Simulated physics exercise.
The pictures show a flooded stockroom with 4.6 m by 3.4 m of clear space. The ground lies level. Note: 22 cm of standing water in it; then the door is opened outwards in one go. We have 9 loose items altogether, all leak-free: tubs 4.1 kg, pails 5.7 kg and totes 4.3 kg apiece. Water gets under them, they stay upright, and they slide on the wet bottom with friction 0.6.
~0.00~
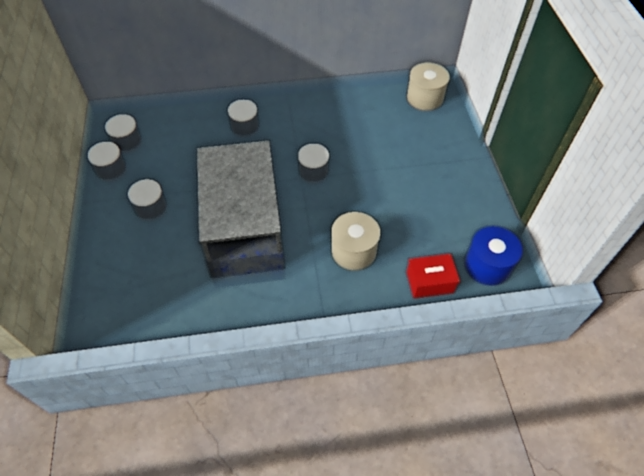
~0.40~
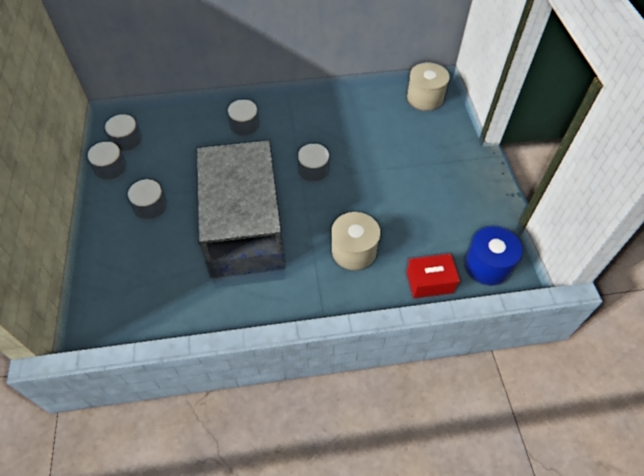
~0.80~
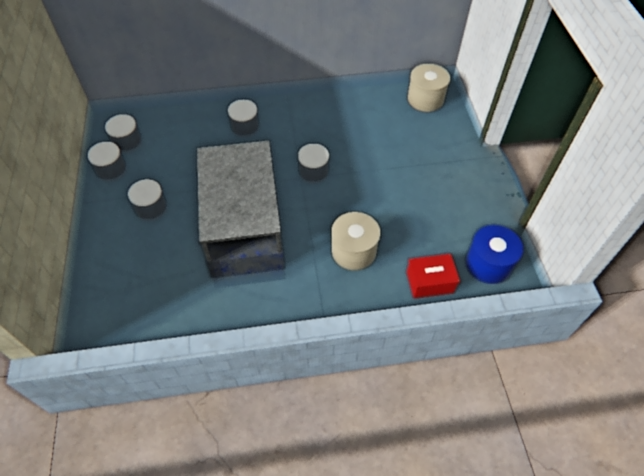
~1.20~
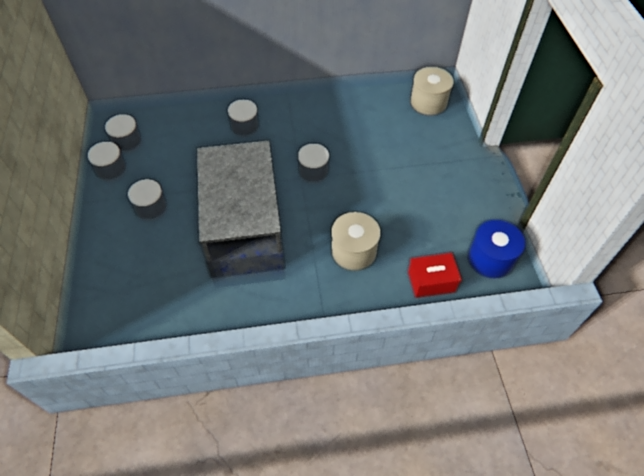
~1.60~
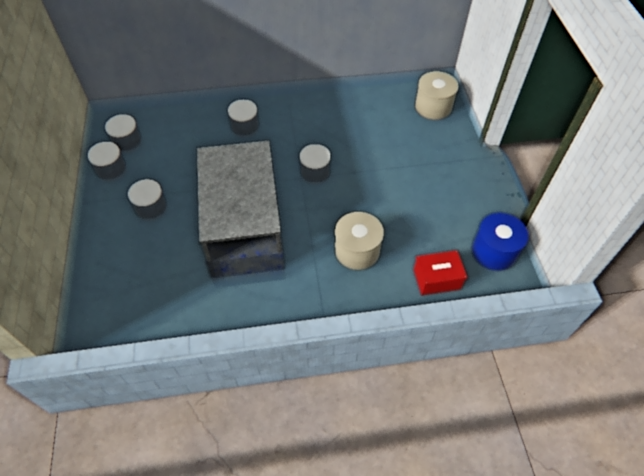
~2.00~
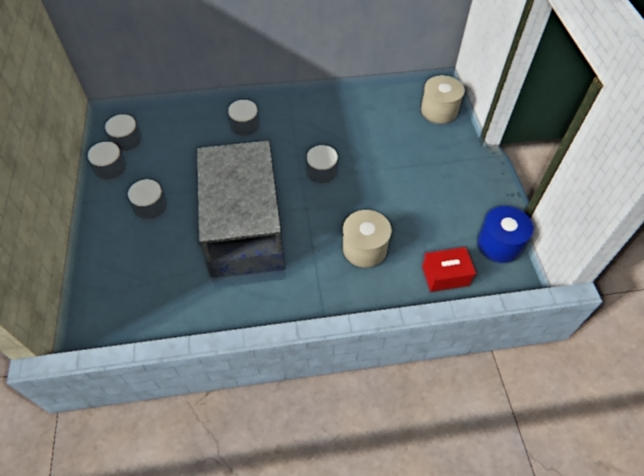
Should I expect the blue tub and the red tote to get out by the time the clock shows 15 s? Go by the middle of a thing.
Note - blue tub gets free; red tote gets free.
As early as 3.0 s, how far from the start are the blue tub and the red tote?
Shifts by then: Around 50 and 40 cm.
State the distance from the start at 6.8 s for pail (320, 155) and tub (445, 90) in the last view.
Log: Item 1 at 120 cm, item 2 gone out.
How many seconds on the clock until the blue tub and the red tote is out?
Estimates: Near 4.0 and near 7.0 seconds.
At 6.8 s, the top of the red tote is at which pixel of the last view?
Look around (512, 196) in the last view.
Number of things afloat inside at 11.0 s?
At that time the total is 4.
After 3.0 s the blue tub is near (514, 209), 0.5 m from its start, afloat; the red tote is near (474, 259), 0.4 m from its start, afloat; 0 of 9 are out; 9 afloat.
After 6.8 s the blue tub has gone out; the red tote is near (512, 196), 1.3 m from its start, afloat; 2 of 9 are out; 7 afloat.
After 11.0 s the blue tub has gone out; the red tote has gone out; 5 of 9 are out; 4 afloat.
After 15.0 s the blue tub has gone out; the red tote has gone out; 5 of 9 are out; 4 afloat.
